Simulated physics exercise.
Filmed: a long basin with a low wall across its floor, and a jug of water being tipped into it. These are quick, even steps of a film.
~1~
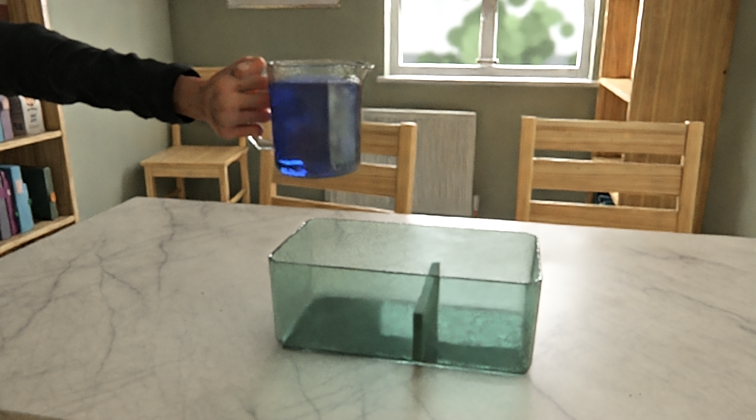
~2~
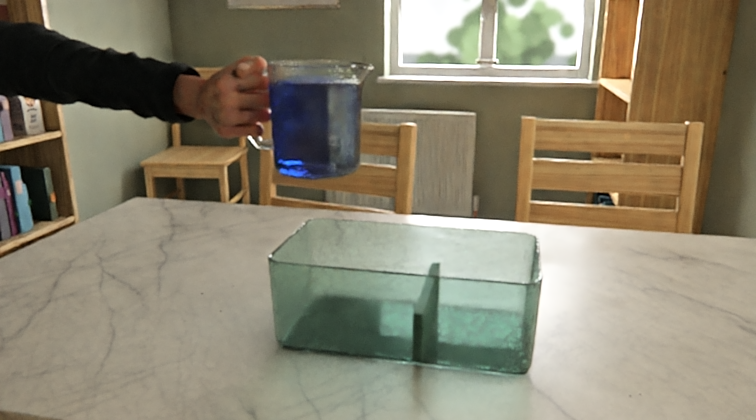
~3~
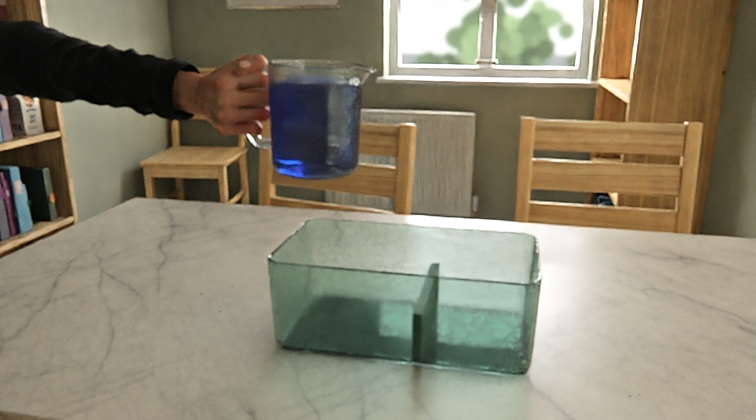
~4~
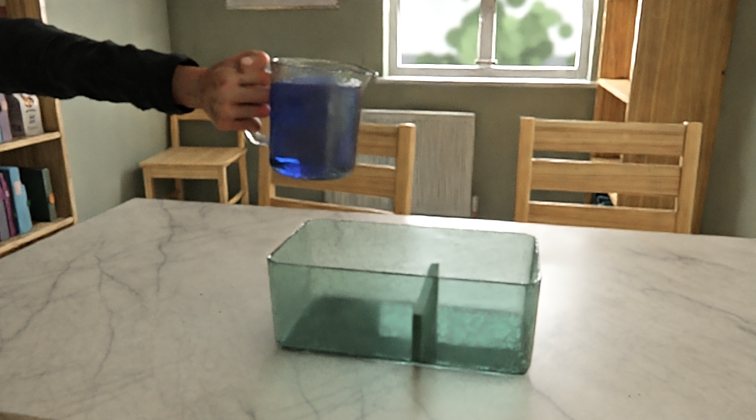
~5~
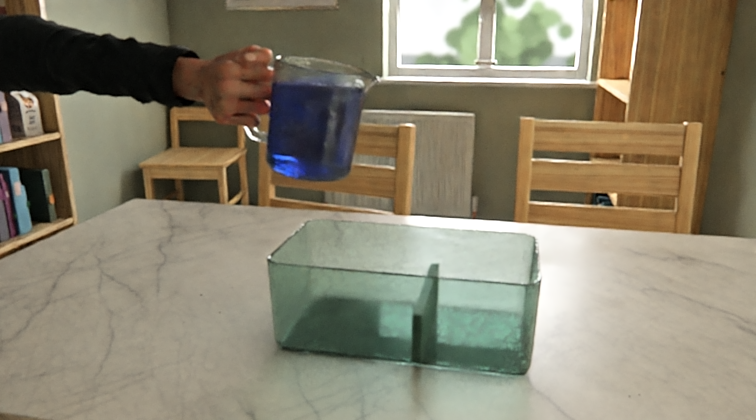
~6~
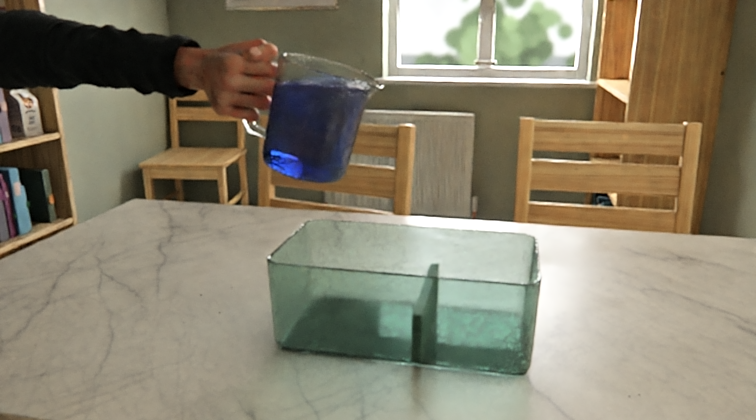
A hand holding a clear jug of blue water gradually tilting it rightward above a divided green basin on a marble table.
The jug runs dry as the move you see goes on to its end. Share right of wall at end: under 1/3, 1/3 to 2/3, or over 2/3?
1/3 to 2/3.
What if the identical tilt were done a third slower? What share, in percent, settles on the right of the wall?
Roughly 60 per cent ends up there.
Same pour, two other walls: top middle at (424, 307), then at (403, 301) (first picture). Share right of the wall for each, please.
About 60 per cent on the first try, and 85 per cent on the second.
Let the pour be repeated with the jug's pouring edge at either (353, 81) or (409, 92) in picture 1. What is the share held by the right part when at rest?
In order: Close to 10 and 85 percent.
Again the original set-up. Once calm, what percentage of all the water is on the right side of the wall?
That works out to roughly 45 percent.
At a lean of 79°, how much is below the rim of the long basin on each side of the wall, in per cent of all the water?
So the left part has 0 percent, while the right part has 5.
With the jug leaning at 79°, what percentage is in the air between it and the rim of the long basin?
I'd say some 20 per cent of it.
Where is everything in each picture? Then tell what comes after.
In the first picture, it leans 0°; its right rim is at (373, 66); the water meets the walls at (276, 79) and (361, 81); the long basin's rim runs from (290, 238) to (539, 258); the wall's top is at (428, 286).
In the second picture, it leans 1°; its right rim is at (373, 67); the water meets the walls at (276, 79) and (361, 82).
In the third picture, it leans 3°; its right rim is at (374, 70); the water meets the walls at (277, 79) and (361, 83).
In the fourth picture, it leans 6°; its right rim is at (377, 74); the water meets the walls at (278, 79) and (363, 84).
In the fifth picture, it leans 10°; its right rim is at (380, 79); the water meets the walls at (280, 81) and (367, 85).
In the sixth picture, it leans 15°; its right rim is at (383, 86); the water meets the walls at (281, 86) and (372, 87).
A moment on, the jug is tipped on its side and 74 per cent is still to pour, 1 is left of the wall and 5 right of it.
Next, the jug is tipped right over and 20 per cent is still to pour, 19 is left of the wall and 40 right of it.
Then the jug is tipped right over and 1 per cent is still to pour, 49 is left of the wall and 46 right of it.
Later the jug is tipped right over and 0 per cent is still to pour, 52 is left of the wall and 46 right of it.
In the end 52 per cent lies left of the wall, 46 right of it and 1 outside.
